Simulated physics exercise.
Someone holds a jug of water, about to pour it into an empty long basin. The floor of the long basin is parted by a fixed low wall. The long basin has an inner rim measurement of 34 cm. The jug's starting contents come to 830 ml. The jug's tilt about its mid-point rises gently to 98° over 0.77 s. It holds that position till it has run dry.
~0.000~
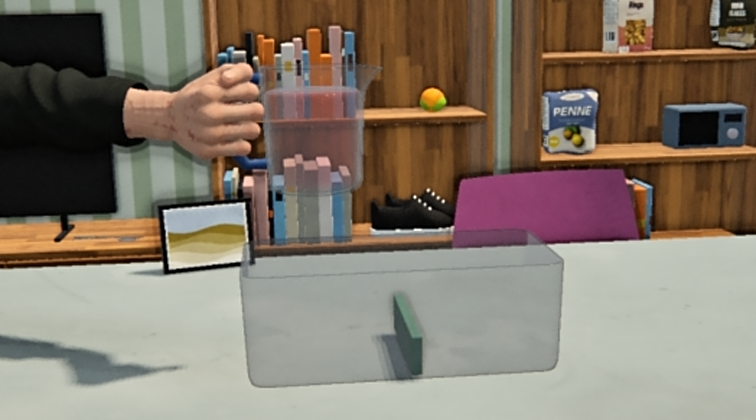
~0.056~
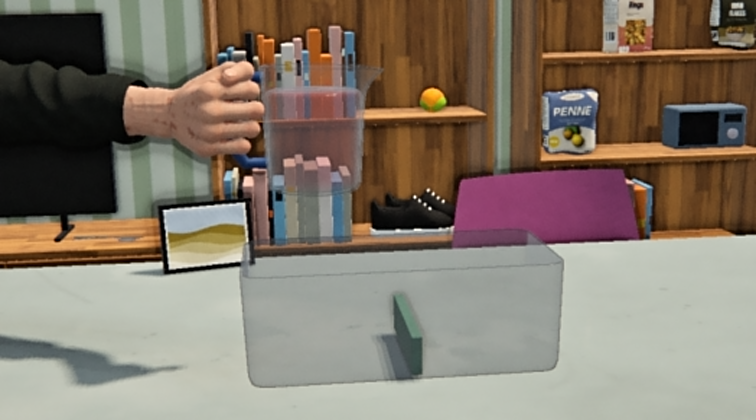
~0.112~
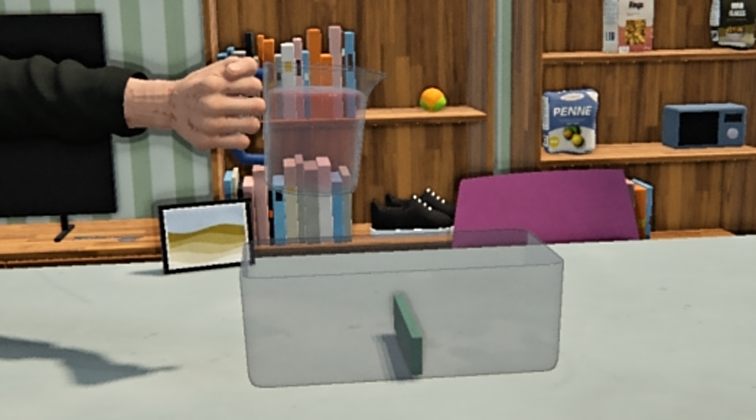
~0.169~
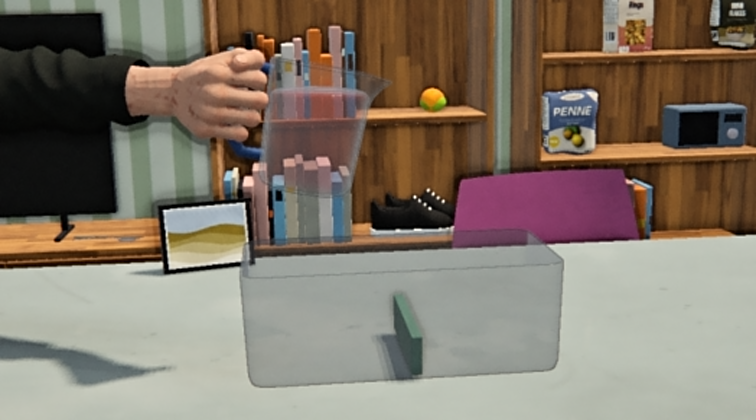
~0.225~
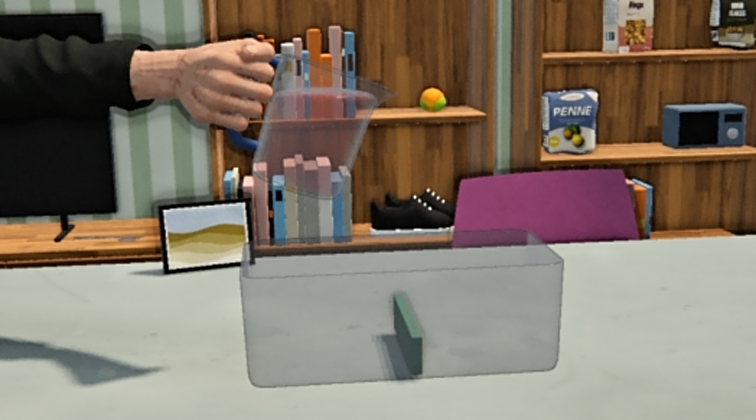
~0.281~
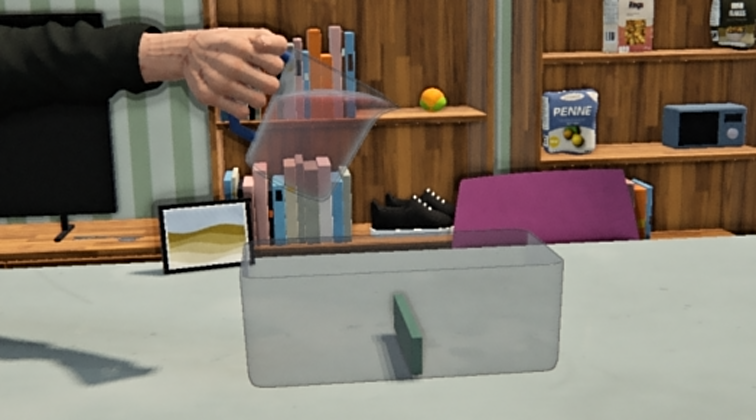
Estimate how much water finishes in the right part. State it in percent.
I would say 93 per cent.
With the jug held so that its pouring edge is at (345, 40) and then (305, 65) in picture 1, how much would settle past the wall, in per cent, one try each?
The first try gives around 75 percent, the second around 5 percent.
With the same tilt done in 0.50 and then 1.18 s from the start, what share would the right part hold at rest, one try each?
Respectively about 90 and 95 percent.
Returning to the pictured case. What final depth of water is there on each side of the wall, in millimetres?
Left part about 2 mm deep, right part about 32 mm deep.
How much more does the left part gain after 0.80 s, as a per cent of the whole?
About 4 percent, give or take.
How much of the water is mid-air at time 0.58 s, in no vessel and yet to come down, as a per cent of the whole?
My guess is roughly 20 %.
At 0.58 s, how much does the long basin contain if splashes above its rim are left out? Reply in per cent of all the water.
Roughly 10 percent.
Then, 0.58 s in, the tilt is 84° and 70 per cent is still to pour, 0 is left of the wall and 10 right of it.
Then, 0.80 s in, the tilt is 98° and 25 per cent is still to pour, 1 is left of the wall and 55 right of it.
Then, 1.02 s in, the tilt is 98° and 7 per cent is still to pour, 3 is left of the wall and 84 right of it.
Then, 1.27 s in, the tilt is 98° and 1 per cent is still to pour, 4 is left of the wall and 92 right of it.
Finally, 5 per cent lies left of the wall, 93 right of it and 2 outside.
